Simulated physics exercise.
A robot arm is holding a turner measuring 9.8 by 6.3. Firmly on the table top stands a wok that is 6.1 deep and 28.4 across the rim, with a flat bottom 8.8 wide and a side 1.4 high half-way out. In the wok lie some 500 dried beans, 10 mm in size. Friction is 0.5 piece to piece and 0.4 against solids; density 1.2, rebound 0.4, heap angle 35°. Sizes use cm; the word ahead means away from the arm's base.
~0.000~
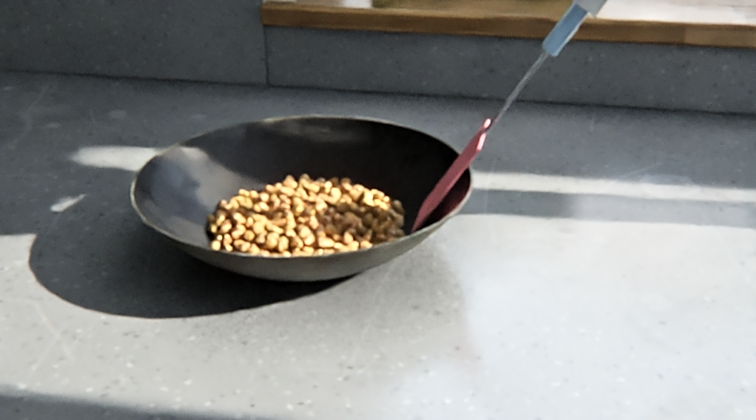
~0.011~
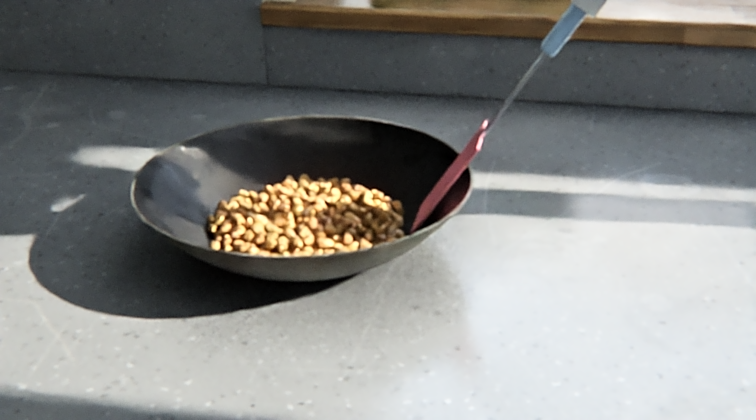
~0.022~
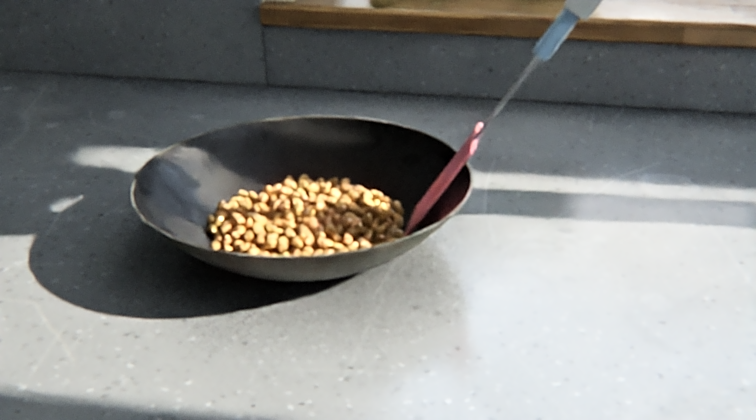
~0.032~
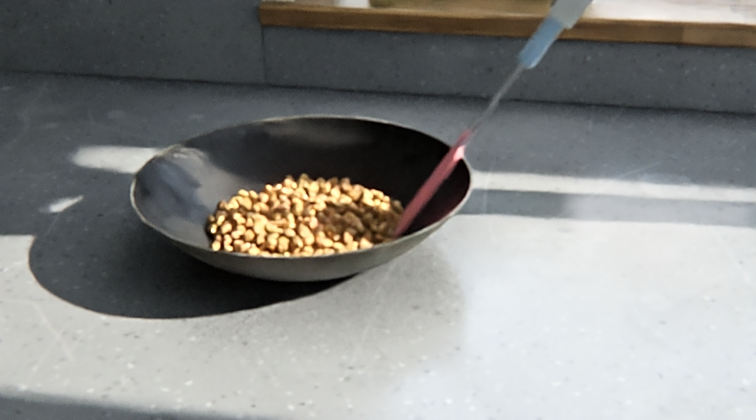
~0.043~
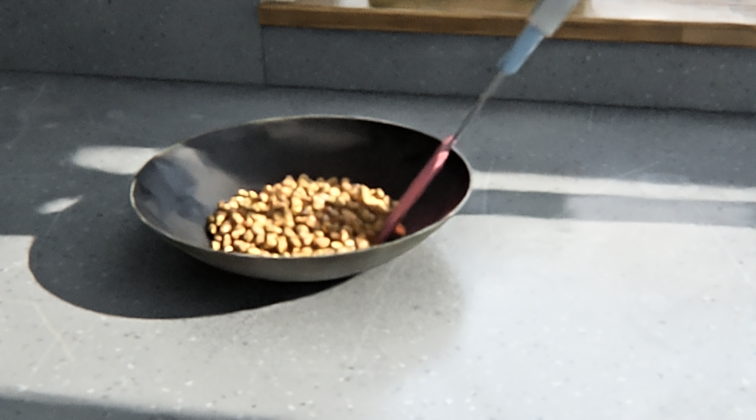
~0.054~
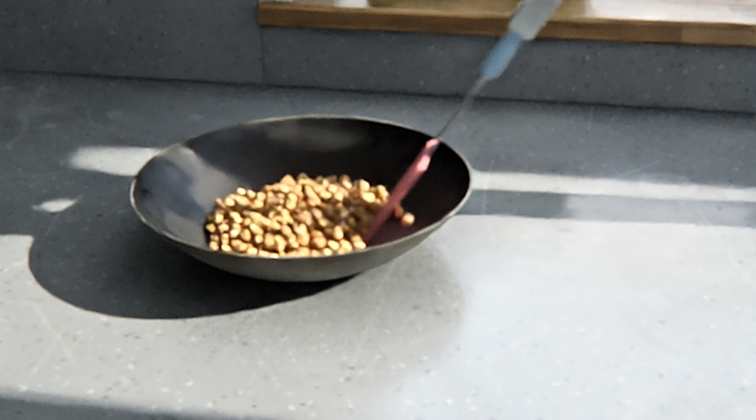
A red turner with a blue-grey handle rests at the right side of a dark wok, its blade against the edge of a heap of tan beans. It then slides slowly left, pushing a short way into the heap and shifting a few nearby beans, while the wok stays still on the sunlit grey counter.
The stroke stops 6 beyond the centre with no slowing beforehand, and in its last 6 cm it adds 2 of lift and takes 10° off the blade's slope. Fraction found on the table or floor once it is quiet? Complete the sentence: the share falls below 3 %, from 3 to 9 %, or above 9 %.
The share falls from 3 to 9 %.
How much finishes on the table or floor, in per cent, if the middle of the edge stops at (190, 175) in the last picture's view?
Something close to 30 in a hundred.
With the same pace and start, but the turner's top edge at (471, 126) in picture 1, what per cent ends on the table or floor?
Around 5 percent ends up on the table or floor.
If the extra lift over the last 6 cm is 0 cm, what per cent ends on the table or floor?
You'd expect near 5 percent of it there.
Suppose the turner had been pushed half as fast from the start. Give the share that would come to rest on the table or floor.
Then around 0 percent would finish on the table or floor.
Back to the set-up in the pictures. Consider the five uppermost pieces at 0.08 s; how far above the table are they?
Roughly 5 centimetres.
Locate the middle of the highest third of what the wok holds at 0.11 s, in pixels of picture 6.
Roughly pixel (269, 205).
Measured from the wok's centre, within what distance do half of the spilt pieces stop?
Close to 20 cm from the centre.
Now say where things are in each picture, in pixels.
The first picture shows the turner top edge at (484, 134), sloping 57°; upper third of the load around (306, 217), from x 210 to 400, top at y 180; 504 in the wok.
The second picture shows the turner top edge at (483, 134), sloping 57°; upper third of the load around (306, 217), from x 210 to 400, top at y 180.
The third picture shows the turner top edge at (476, 138), sloping 57°; upper third of the load around (306, 217), from x 210 to 400, top at y 180.
The fourth picture shows the turner top edge at (463, 144), sloping 57°; upper third of the load around (306, 217), from x 210 to 400, top at y 180.
The fifth picture shows the turner top edge at (445, 150), sloping 57°; upper third of the load around (305, 216), from x 210 to 400, top at y 180.
The sixth picture shows the turner top edge at (428, 154), sloping 57°; upper third of the load around (305, 215), from x 210 to 405, top at y 180; 504 in the wok.
After 0.08 s, sloping 57°, highest piece 5 above the table; 504 in the wok.
After 0.11 s, sloping 54°, highest piece 7 above the table; 504 in the wok.
After 0.32 s, sloping 47°, highest piece 8 above the table; 479 in the wok, 12 on the table or floor, 13 on the blade or in flight.
After 1.37 s, sloping 47°, highest piece 6 above the table; 475 in the wok, 29 on the table or floor.
In the end, 475 in the wok, 29 on the table or floor. That is 6 % on the table or floor.
